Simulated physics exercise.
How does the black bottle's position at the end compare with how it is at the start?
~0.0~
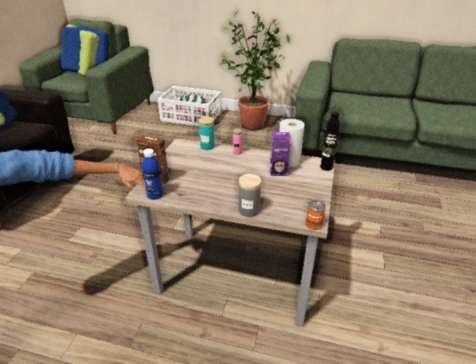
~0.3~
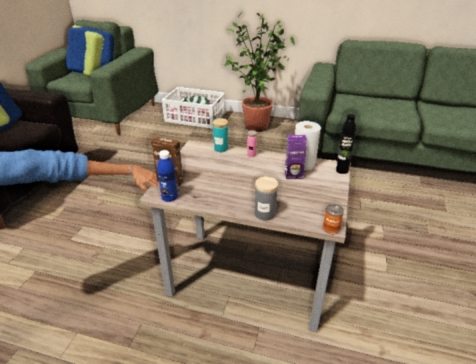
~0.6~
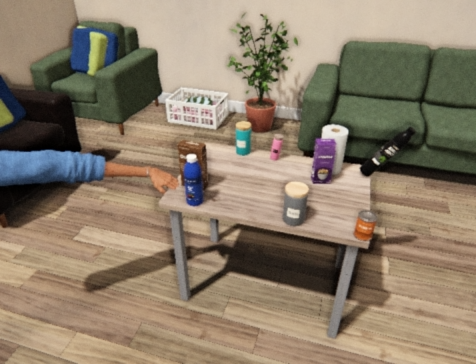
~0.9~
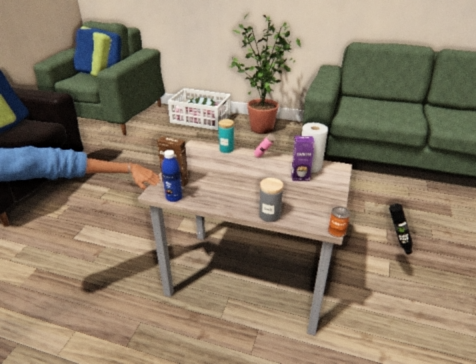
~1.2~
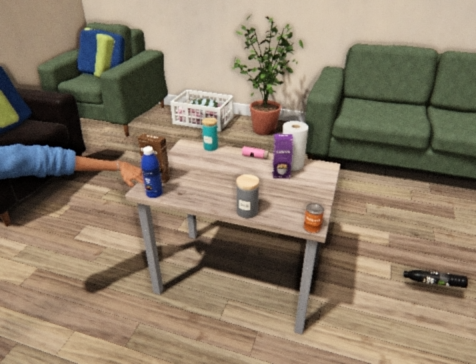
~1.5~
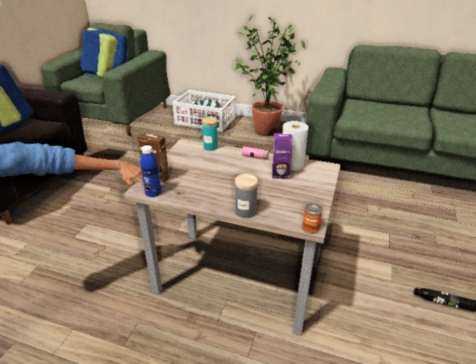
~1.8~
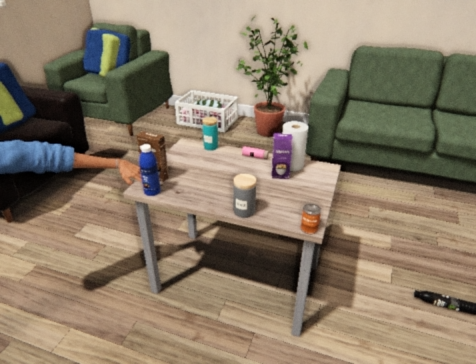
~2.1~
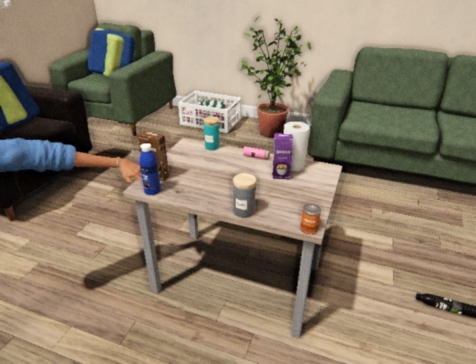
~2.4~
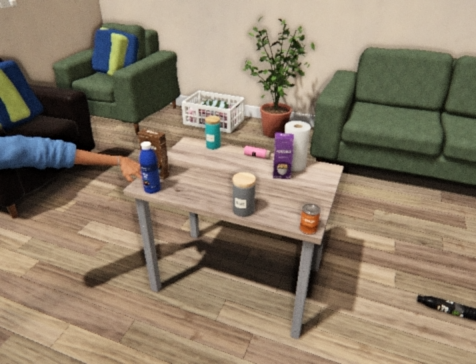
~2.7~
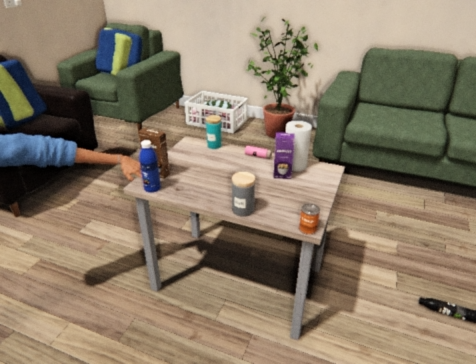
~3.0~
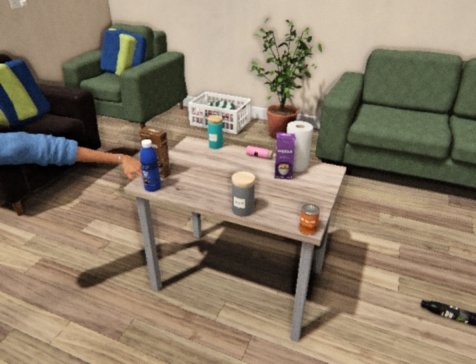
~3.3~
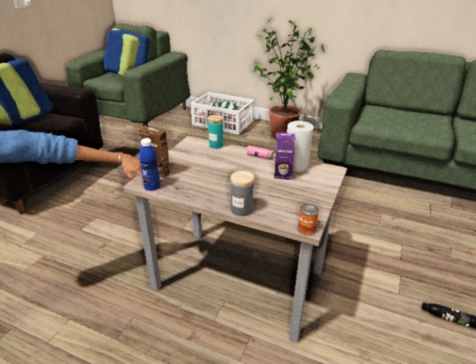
At the start the black bottle stands upright on the table, and at the end it lies on its side on the floor to the right.
